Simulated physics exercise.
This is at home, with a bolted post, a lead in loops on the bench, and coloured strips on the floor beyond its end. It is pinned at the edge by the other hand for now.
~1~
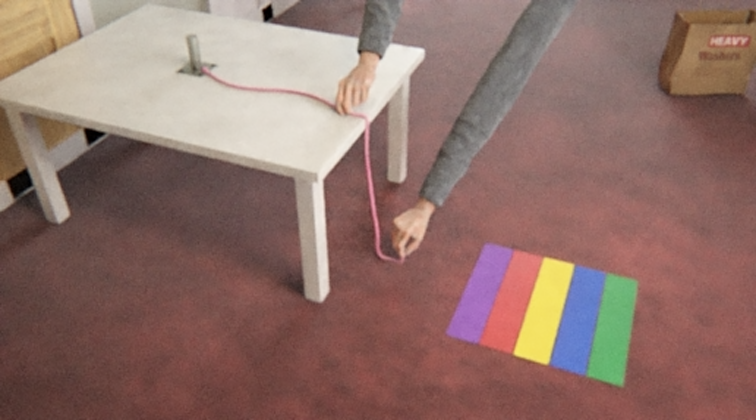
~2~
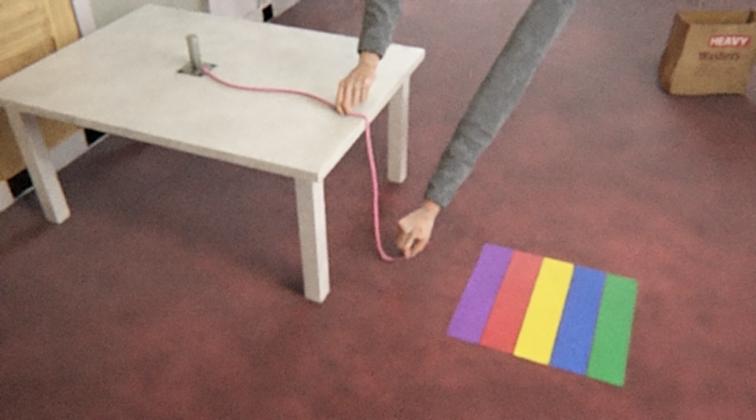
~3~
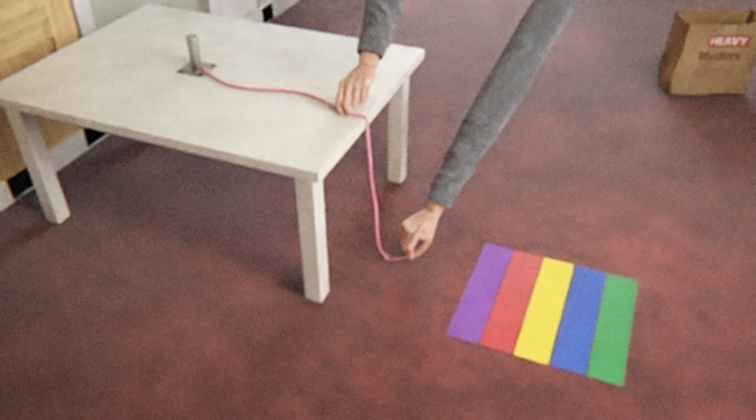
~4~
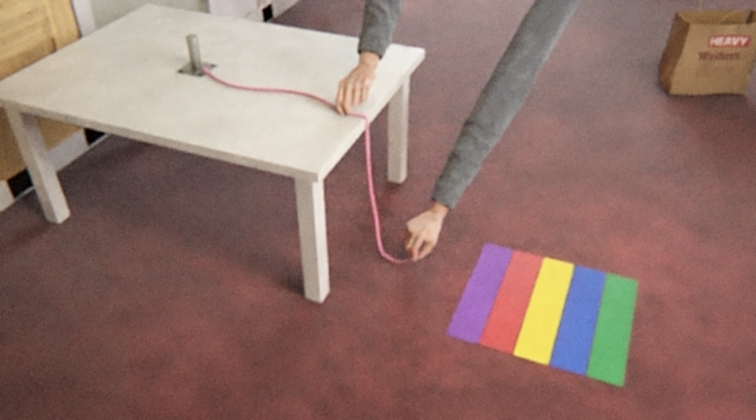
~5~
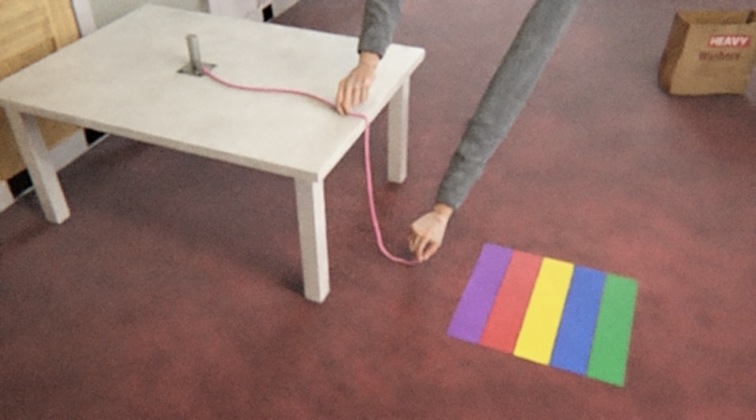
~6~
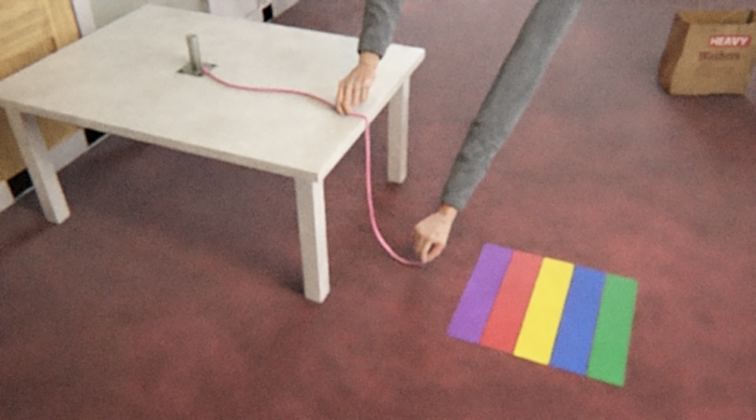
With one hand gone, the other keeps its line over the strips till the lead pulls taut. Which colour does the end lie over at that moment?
It lies over red.
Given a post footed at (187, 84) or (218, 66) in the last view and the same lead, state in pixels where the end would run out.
Pixels per try: (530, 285); (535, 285).
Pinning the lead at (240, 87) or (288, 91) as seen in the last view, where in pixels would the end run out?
In order of the tries, close to (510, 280) and close to (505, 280).
Soon after, end near (447, 265); short of the strips.
Then, end near (489, 276); over purple.
At full stretch, end near (514, 282); over red. It halts on the red strip.
